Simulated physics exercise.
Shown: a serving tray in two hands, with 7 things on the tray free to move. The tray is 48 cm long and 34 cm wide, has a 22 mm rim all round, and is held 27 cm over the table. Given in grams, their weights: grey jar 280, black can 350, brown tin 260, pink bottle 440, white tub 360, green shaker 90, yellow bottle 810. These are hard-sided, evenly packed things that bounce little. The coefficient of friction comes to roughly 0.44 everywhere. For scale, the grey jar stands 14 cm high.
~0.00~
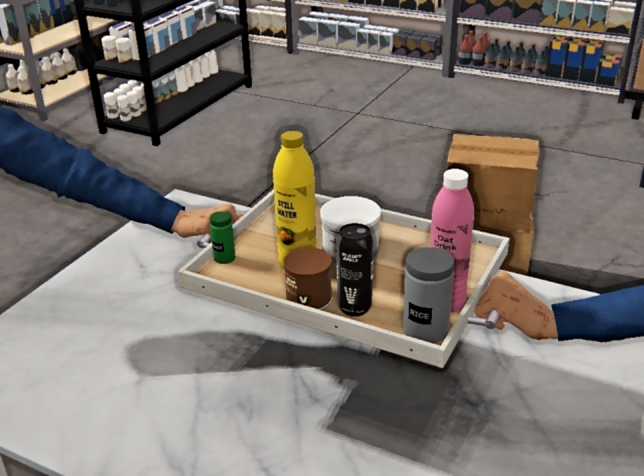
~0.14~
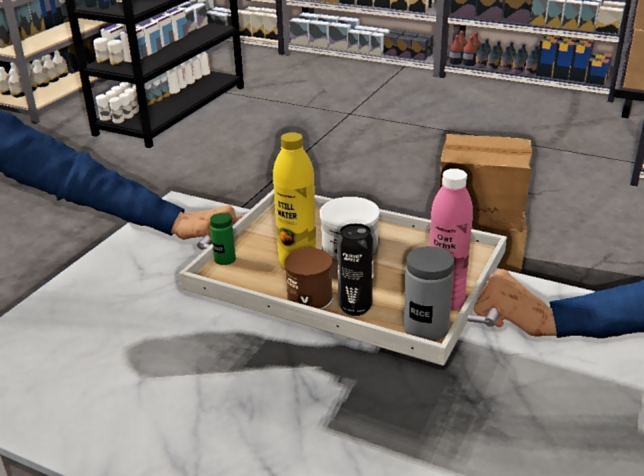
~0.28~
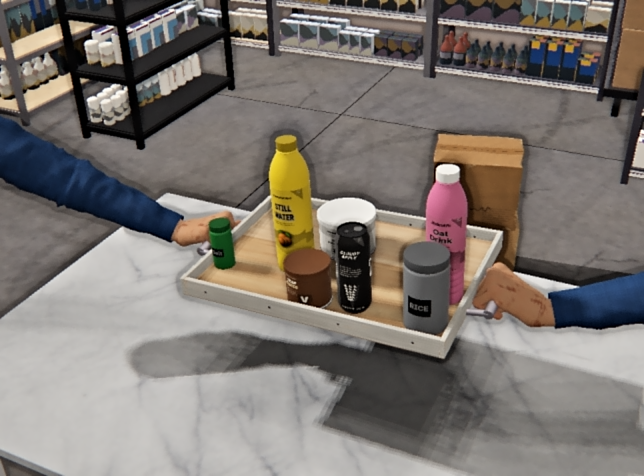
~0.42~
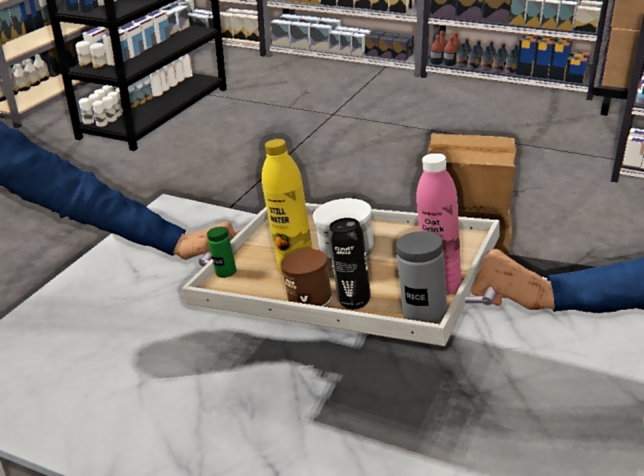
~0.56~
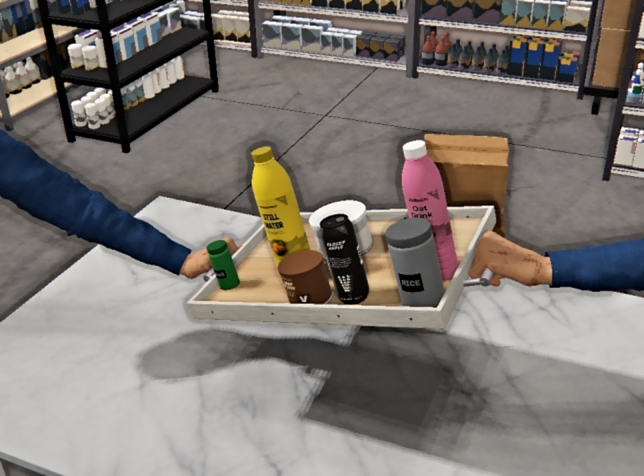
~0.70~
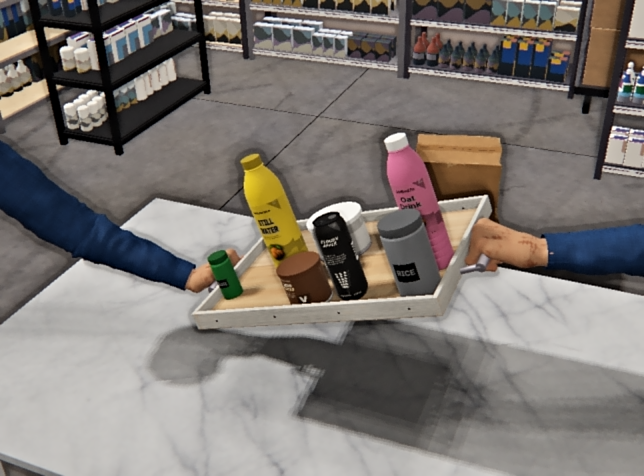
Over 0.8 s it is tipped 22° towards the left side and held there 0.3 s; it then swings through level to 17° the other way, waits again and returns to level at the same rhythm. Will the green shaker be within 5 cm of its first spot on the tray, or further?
It will be carried off.
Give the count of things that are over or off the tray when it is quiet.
The count is 4.
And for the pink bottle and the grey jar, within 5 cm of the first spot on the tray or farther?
As for the pink bottle, it winds up somewhere else, and the grey jar remains where it was.
After 1.30 s, tray at 21°, left edge down; green shaker and yellow bottle now off the tray; pink bottle on its side; black can tipped 51° from how it sat.
After 1.60 s, tray at 2°, left edge down; pink bottle on its side; black can tipped 65° from how it sat; brown tin slid 15 cm.
At rest (3.5 s), off the tray, green shaker and yellow bottle; tipped over on the tray, black can and pink bottle; not toppled but over 5 cm from the start, brown tin; the other 2 in place, give or take 5 cm. In the last view, green shaker near (184, 382).
